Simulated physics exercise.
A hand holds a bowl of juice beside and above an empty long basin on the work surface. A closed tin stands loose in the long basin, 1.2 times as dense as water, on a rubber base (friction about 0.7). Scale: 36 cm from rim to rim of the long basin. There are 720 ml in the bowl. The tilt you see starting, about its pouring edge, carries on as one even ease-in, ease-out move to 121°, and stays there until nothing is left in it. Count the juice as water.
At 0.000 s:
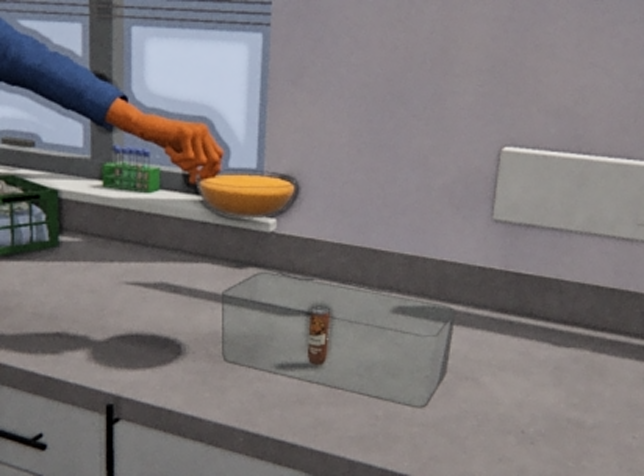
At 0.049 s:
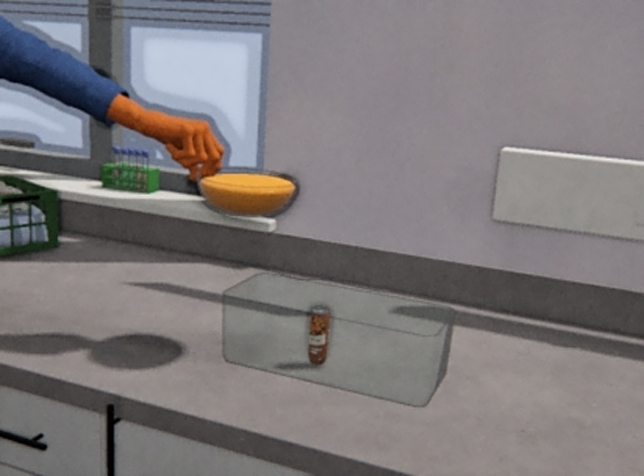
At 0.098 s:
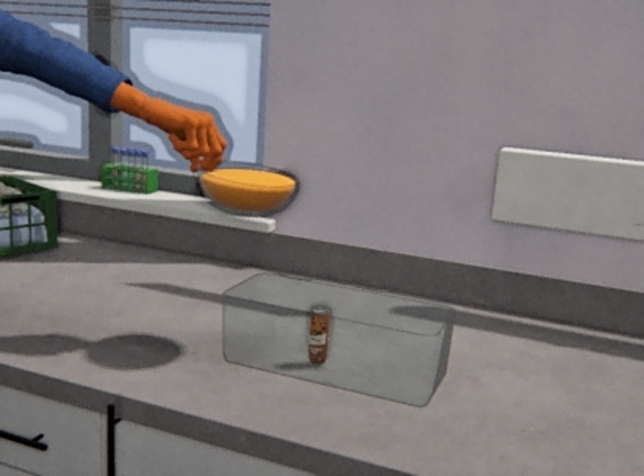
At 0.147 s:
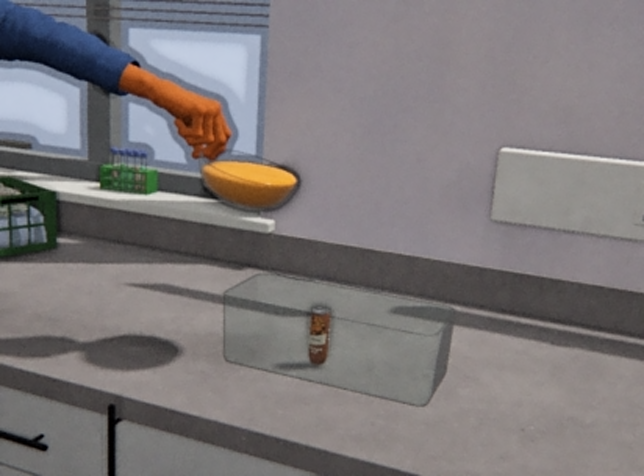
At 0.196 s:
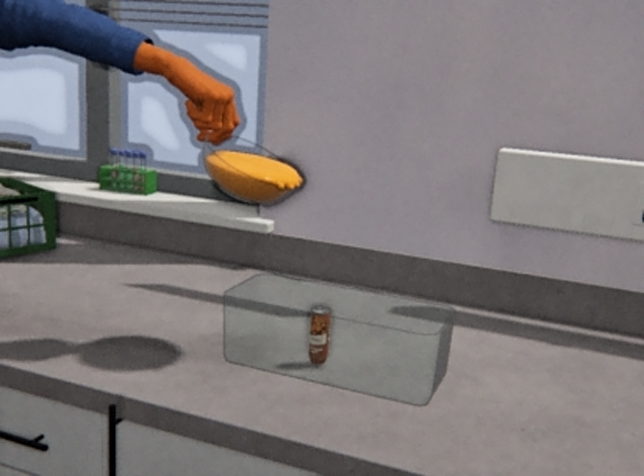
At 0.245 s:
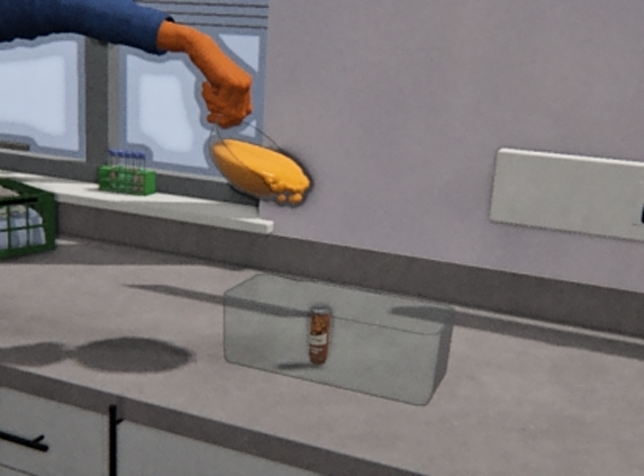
Bowl of orange juice tilting rightward in a gloved-looking orange hand, juice then edging over its rim, above a clear basin holding a small container.
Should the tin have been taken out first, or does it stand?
It falls.
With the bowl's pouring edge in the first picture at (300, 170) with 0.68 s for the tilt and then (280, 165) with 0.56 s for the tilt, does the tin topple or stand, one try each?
First it goes over; then it falls.
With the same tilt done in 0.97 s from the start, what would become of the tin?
Then it stays up.
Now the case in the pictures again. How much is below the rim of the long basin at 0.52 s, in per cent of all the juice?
Near 18 in a hundred.
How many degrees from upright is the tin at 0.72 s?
It is at some 5°.
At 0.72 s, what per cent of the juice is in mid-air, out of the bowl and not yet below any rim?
About 8 per cent.
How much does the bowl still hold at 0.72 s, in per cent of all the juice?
Near 0 in a hundred.
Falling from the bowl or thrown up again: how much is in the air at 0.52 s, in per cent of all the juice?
Near 78 in a hundred.
Then, 0.52 s in, the tilt is 109° and 3 per cent is still to pour; the tin stands where it began.
Then, 0.72 s in, the tilt is 121° and 0 per cent is still to pour; the tin leans 5°.
Then, 0.92 s in, the tilt is 121° and 0 per cent is still to pour; the tin leans 59°.
Then, 1.15 s in, the tilt is 121° and 0 per cent is still to pour; the tin lies on its side.
Finally, the tin lies on its side.
